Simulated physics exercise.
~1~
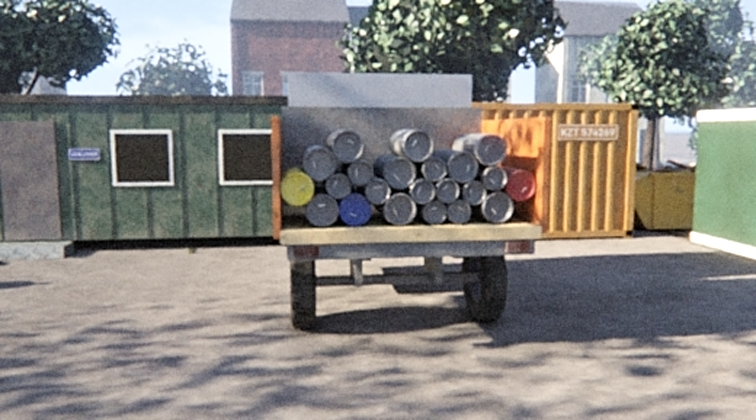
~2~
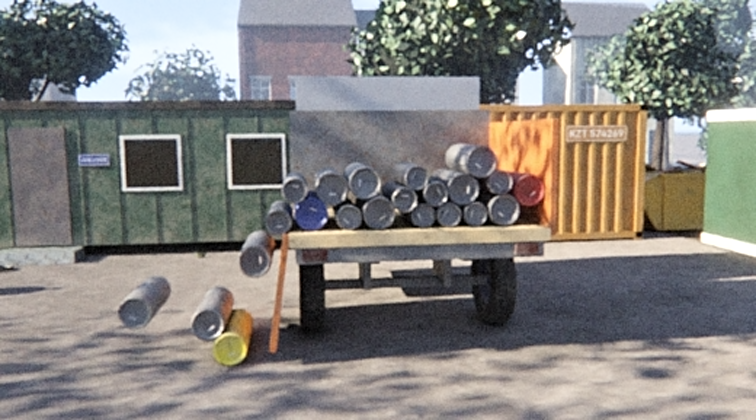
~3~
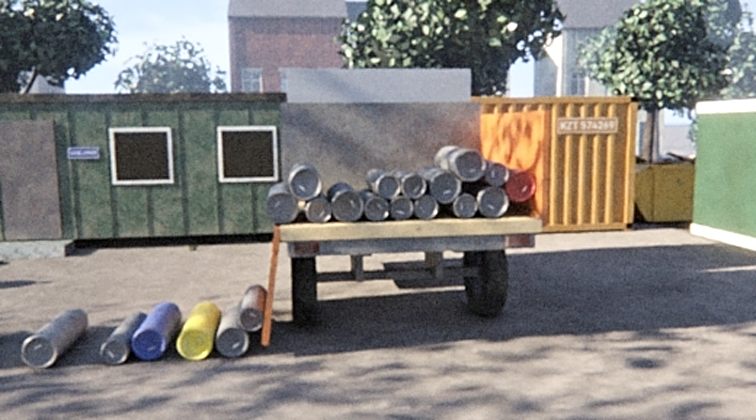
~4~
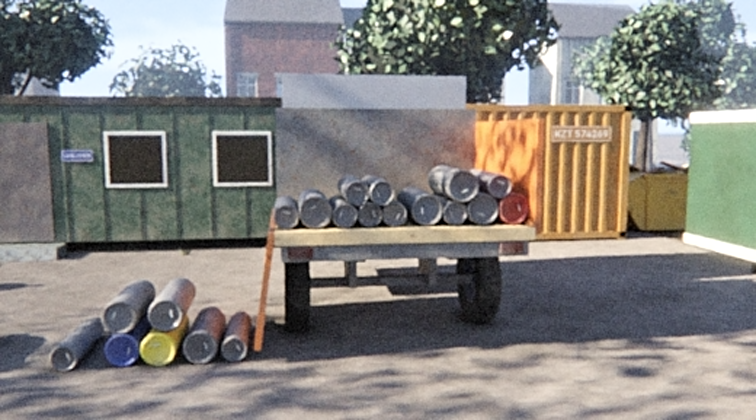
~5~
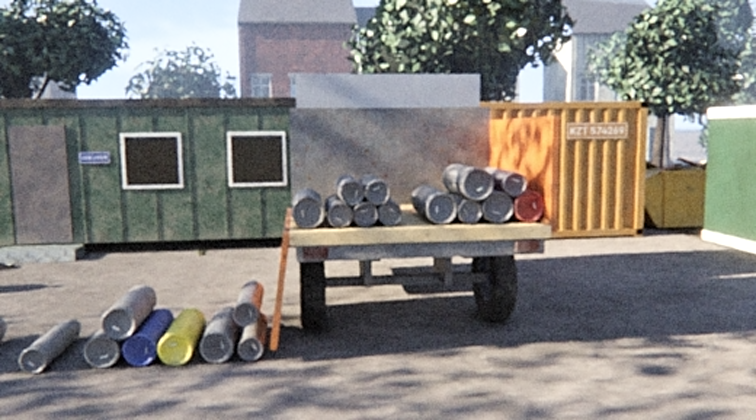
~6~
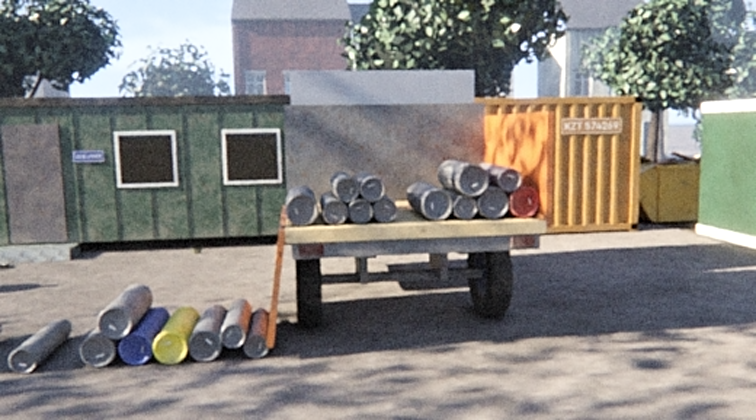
A flatbed trailer stacked with grey gas cylinders, their round ends facing the viewer, stands in a sunlit yard, seen from behind by a slightly swaying camera. A yellow and a blue cylinder lie towards the left of the load and a red one at the right, with a green cabin and an orange container beyond. The left side board drops, and the yellow cylinder and several grey ones tumble off. The blue one rolls left and follows, and more grey ones spill after it. The fallen cylinders settle in a low heap on the ground, while red stays on the deck.
